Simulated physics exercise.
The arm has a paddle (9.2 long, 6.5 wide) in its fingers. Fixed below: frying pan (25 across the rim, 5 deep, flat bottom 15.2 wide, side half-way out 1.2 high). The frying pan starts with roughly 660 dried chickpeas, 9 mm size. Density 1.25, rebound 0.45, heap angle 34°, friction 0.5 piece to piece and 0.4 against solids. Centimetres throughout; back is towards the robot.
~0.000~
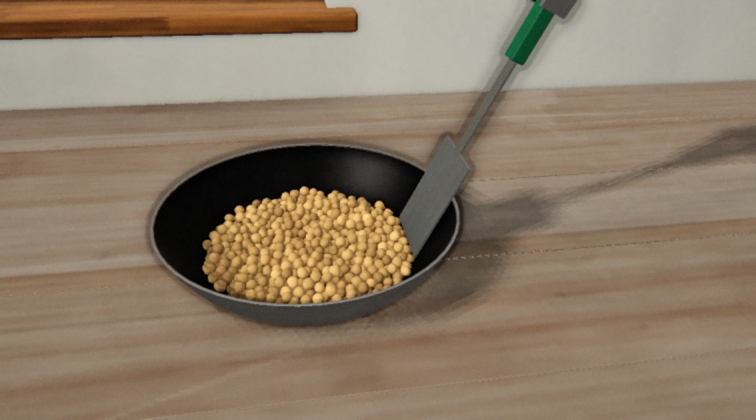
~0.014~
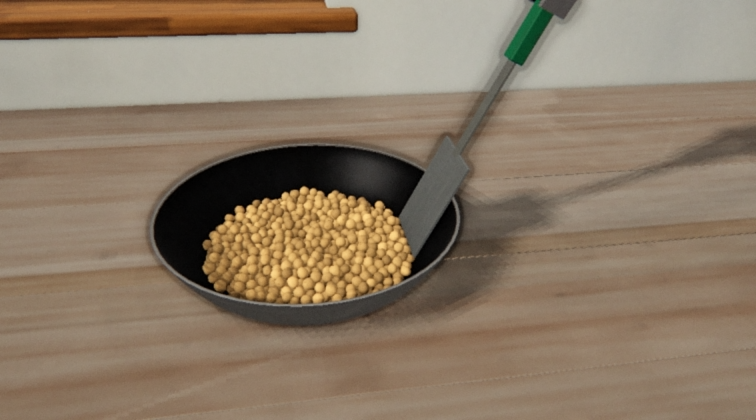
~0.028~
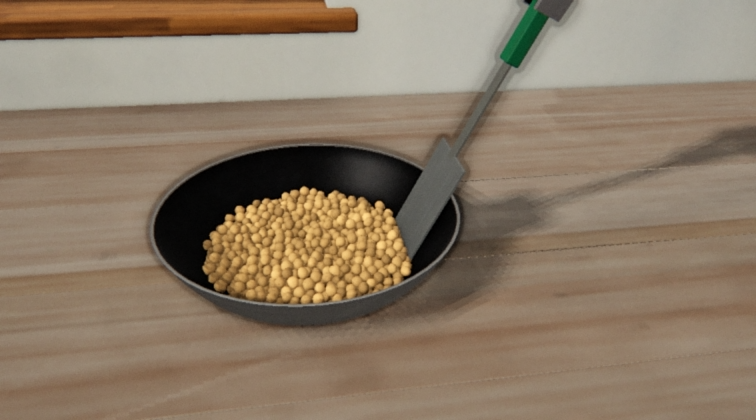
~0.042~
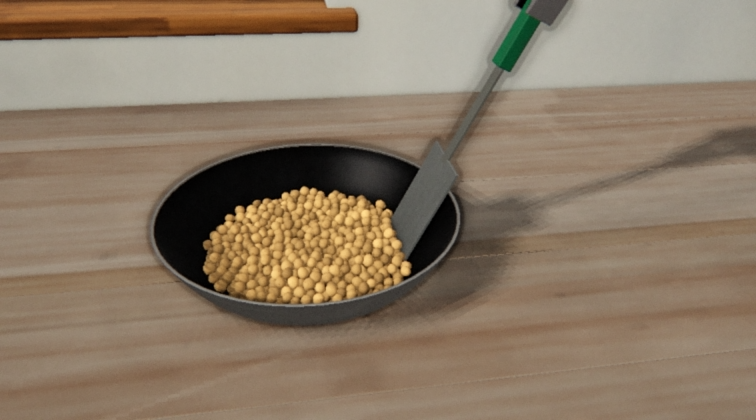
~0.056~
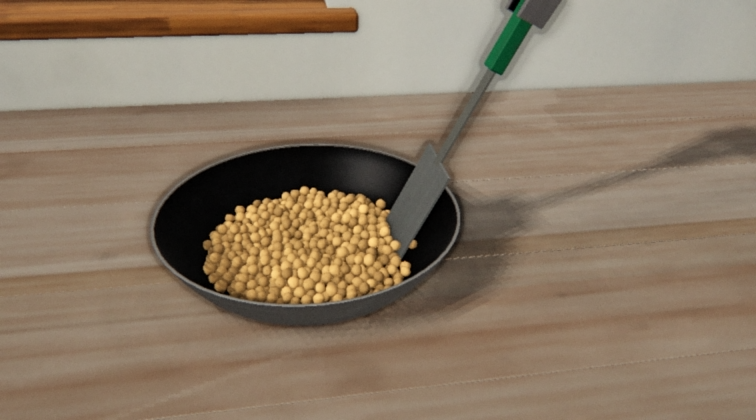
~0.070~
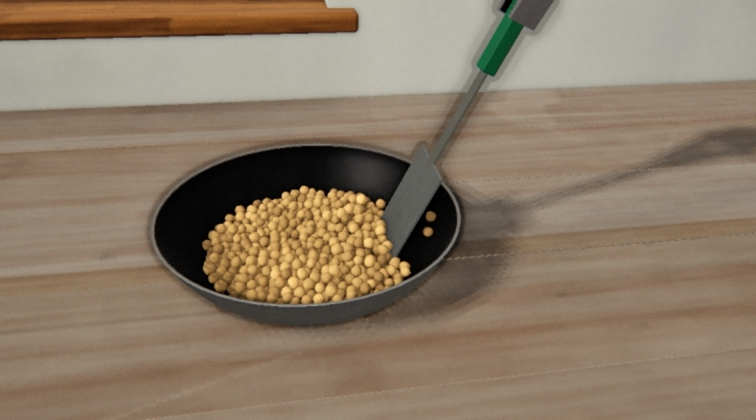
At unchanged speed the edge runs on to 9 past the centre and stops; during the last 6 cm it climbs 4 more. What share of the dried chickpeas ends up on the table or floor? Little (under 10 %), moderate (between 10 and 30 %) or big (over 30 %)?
Answer: Little; under 10 % of the dried chickpeas finish on the table or floor.
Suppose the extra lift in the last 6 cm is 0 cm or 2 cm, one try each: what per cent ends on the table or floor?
About 5 and 10 per cent.
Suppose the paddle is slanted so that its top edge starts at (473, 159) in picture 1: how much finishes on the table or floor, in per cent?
About 5 per cent.
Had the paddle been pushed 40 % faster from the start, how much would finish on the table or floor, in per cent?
In that case some 10 per cent.
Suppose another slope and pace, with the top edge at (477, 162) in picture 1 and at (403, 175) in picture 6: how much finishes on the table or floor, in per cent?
Some 20 per cent.
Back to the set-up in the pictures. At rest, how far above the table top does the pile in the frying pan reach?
Some 5.5 cm.
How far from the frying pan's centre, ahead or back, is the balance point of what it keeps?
Some 3.5 cm ahead.
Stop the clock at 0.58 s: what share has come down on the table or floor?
About 5 per cent.
By 0.20 s, sloping 64°, highest piece 16 above the table; 660 in the frying pan, 2 on the blade or in flight.
By 0.32 s, sloping 64°, highest piece 13 above the table; 660 in the frying pan, 1 on the table or floor, 1 on the blade or in flight.
By 0.58 s, sloping 64°, highest piece 6 above the table; 634 in the frying pan, 28 on the table or floor.
By 1.63 s, sloping 64°, highest piece 6 above the table; 634 in the frying pan, 28 on the table or floor.
Final count, 634 in the frying pan, 28 on the table or floor. That is 4 % on the table or floor.
